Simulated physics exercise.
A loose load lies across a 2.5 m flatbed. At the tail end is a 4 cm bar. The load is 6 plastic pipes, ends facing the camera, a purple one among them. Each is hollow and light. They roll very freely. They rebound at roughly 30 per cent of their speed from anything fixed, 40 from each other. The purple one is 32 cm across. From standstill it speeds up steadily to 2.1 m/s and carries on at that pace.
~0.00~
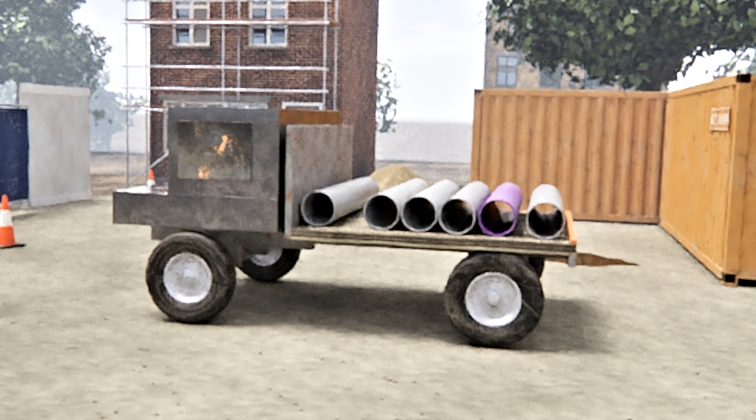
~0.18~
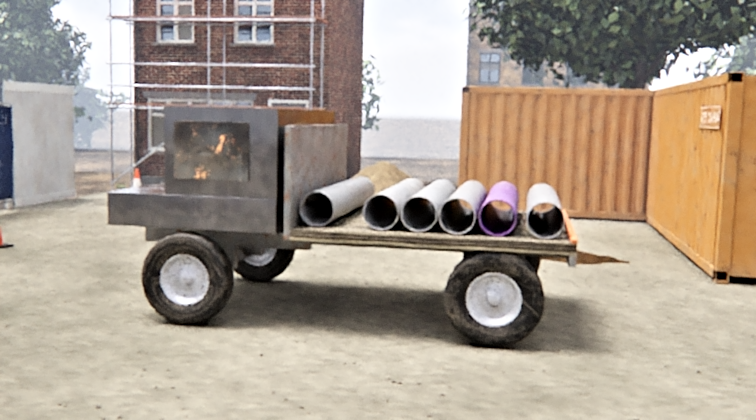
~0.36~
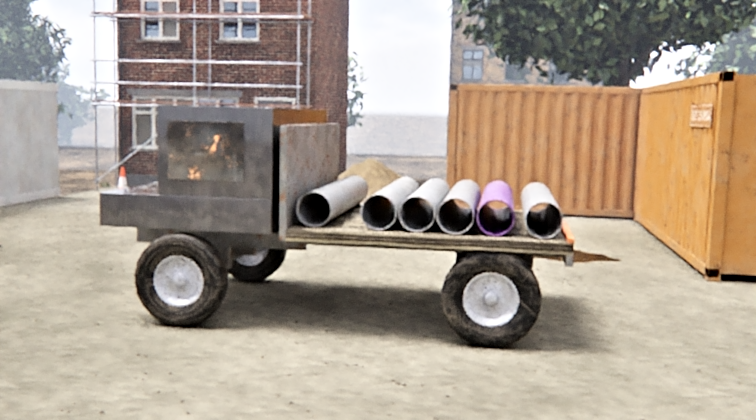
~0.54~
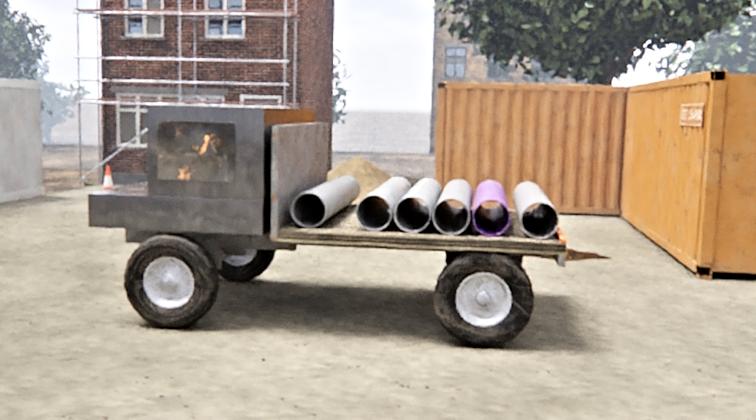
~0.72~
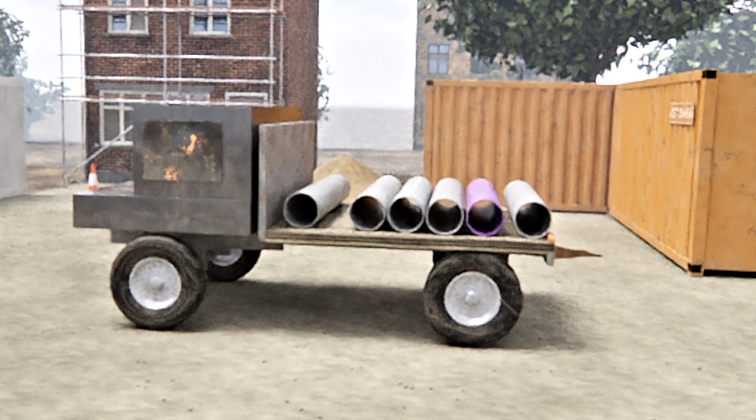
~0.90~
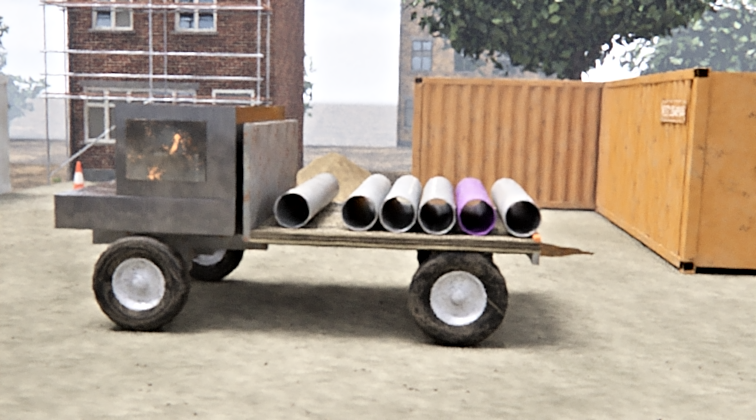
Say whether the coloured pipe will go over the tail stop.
Purple remains loaded.
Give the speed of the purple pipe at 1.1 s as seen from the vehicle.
Near 0.0 m/s.
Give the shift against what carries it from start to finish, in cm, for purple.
About: Purple 20.
Then, 1.1 s in, purple is on the bed, 40 cm from the bar; 0 over the tail so far.
Then, 1.3 s in, still the same for purple; 0 over the tail so far.
Then, 1.6 s in, still the same for purple; 0 over the tail so far.
In the end (1.8 s), purple is on the bed, 40 cm from the bar; 0 over the tail so far.
